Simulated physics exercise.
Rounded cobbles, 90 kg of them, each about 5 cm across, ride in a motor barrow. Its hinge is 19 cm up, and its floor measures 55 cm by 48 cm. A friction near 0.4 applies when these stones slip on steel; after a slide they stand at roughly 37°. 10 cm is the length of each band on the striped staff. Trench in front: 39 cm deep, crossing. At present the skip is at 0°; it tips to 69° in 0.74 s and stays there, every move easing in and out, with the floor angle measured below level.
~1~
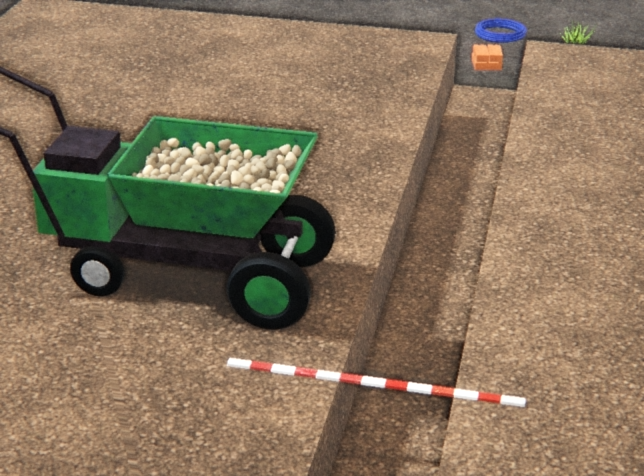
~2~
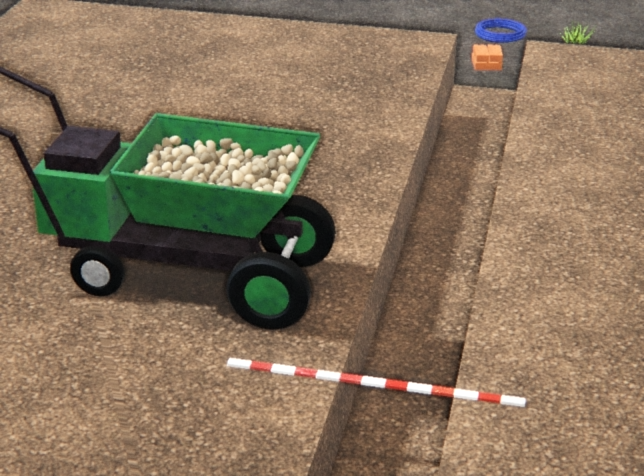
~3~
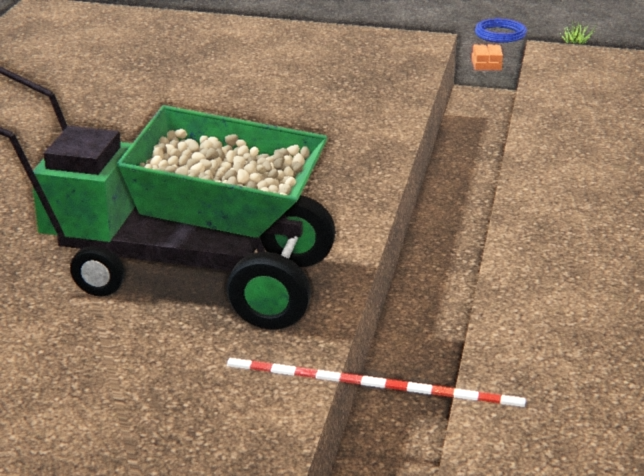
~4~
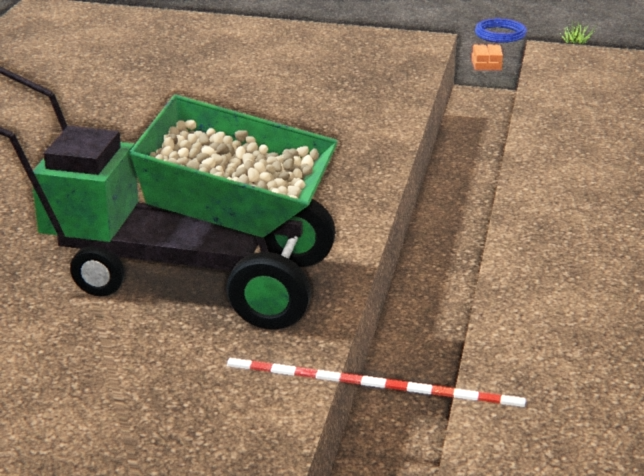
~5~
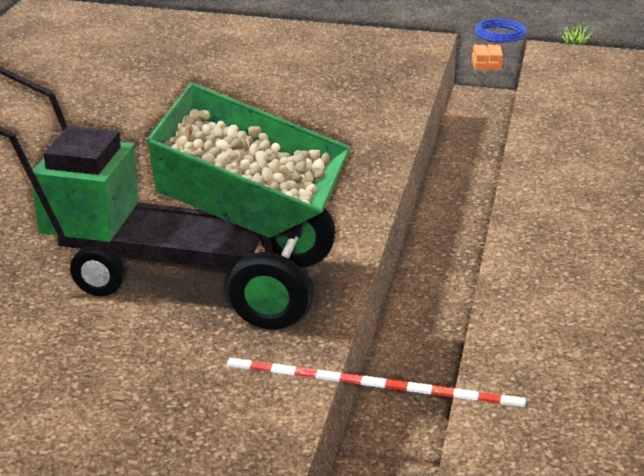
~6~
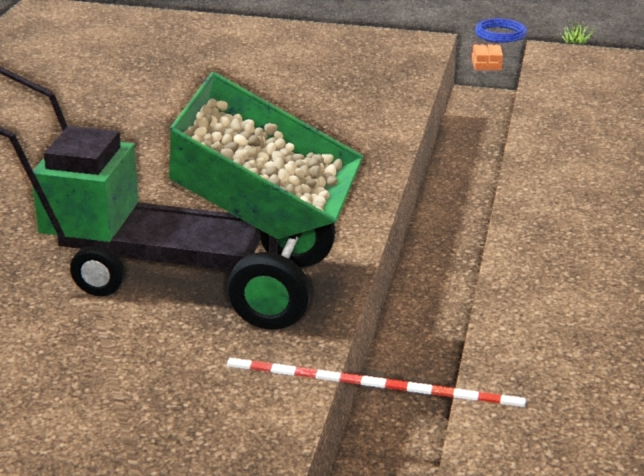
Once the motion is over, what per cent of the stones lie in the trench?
83 %.
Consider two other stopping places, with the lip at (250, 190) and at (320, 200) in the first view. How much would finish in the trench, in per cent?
Near 100 and near 55 percent.
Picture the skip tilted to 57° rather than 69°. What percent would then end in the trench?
It would come to about 45 percent.
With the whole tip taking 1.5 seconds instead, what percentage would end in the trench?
Roughly 100 per cent.
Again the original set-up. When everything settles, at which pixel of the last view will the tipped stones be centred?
Resting centre: About (435, 371).
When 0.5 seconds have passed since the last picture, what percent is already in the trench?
Some 20 per cent.
Then, 0.2 s after the last picture the floor is at 58°, 100 % in the skip; the foremost stones are at (367, 237).
Then, 0.5 s after the last picture the floor is at 69°, 78 % in the skip, 22 % in the trench; the foremost stones are at (453, 315).
Then, 0.9 s after the last picture the floor is at 69°, 31 % in the skip, 52 % in the trench, 17 % past the trench; the foremost stones are at (585, 325).
Then, 2.8 s after the last picture the floor is at 69°, 0 % in the skip, 83 % in the trench, 17 % past the trench; the foremost stones are past the picture's edge.
